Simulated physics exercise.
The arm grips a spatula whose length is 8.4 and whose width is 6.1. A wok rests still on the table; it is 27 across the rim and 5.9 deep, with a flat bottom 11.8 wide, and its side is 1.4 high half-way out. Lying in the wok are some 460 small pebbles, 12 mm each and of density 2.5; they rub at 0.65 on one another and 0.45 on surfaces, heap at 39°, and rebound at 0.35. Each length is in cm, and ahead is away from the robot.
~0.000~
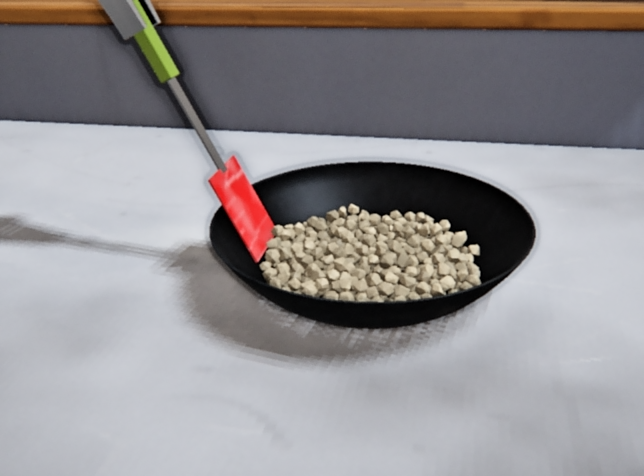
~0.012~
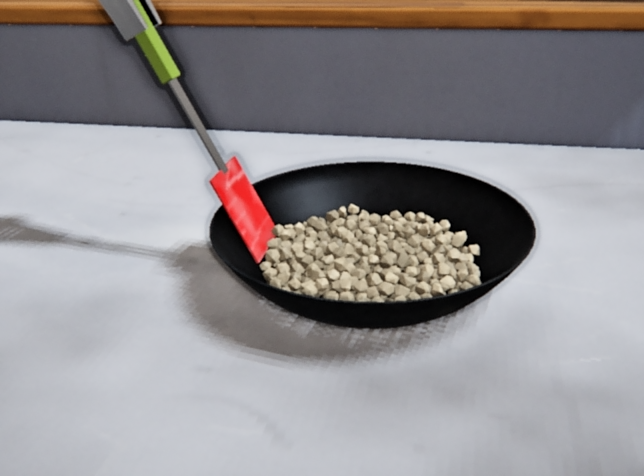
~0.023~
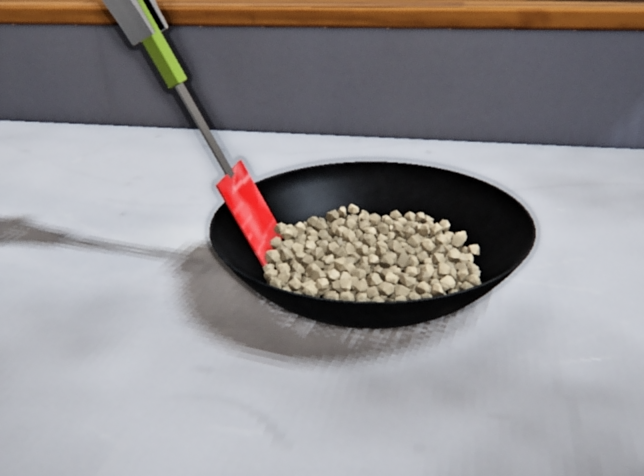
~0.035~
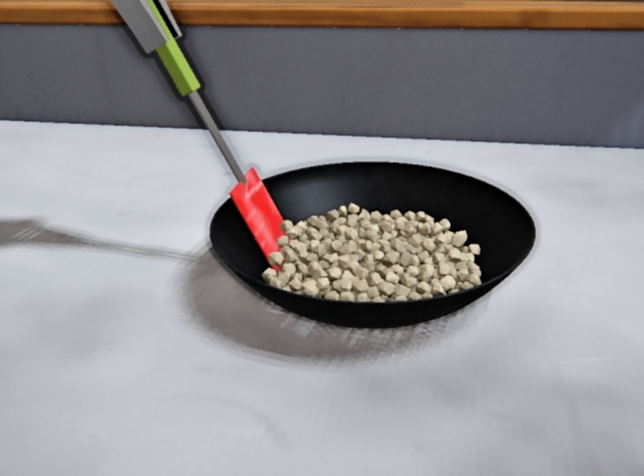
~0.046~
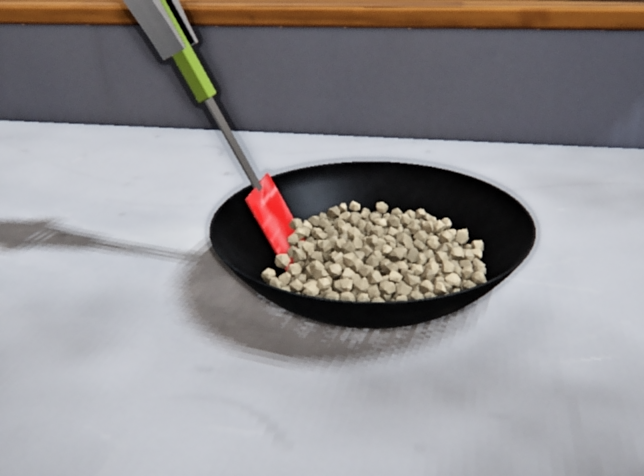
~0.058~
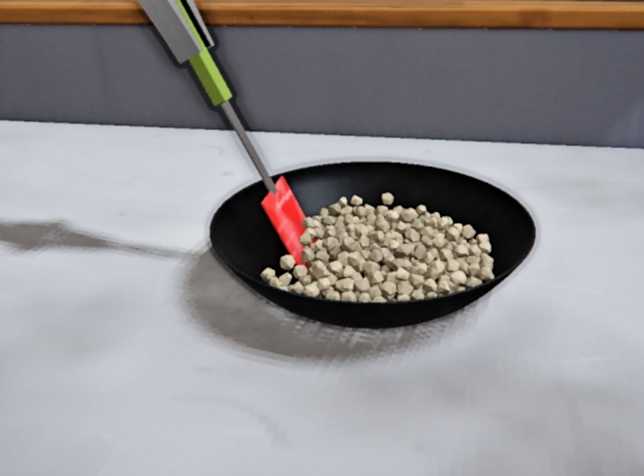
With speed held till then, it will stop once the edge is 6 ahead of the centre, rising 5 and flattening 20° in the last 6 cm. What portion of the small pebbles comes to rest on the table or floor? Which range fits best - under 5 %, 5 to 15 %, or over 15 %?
The range that fits: 5 to 15 %.
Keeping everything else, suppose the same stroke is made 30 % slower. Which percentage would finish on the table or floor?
It would be roughly 5 percent.
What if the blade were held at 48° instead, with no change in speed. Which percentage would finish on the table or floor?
Estimate: Approx. 10 %.
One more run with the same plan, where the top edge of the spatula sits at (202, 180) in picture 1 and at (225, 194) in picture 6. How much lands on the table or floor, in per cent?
It works out to about 0 %, more or less.
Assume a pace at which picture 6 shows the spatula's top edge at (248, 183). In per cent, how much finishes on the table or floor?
Estimate: Close to 0 %.
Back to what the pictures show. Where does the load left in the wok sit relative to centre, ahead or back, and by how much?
The kept load is shifted forward by about 4.0 cm.
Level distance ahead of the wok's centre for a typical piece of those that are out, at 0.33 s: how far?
About 22 cm.
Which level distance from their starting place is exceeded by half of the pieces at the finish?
Some 4 centimetres.
After 0.09 s, sloping 64°, highest piece 6 above the table; 460 in the wok.
After 0.11 s, sloping 58°, highest piece 7 above the table; 460 in the wok.
After 0.33 s, sloping 44°, highest piece 10 above the table; 412 in the wok, 20 on the table or floor, 28 on the blade or in flight.
After 1.38 s, sloping 44°, highest piece 7 above the table; 412 in the wok, 48 on the table or floor.
At rest, 412 in the wok, 48 on the table or floor. That is 10 % on the table or floor.
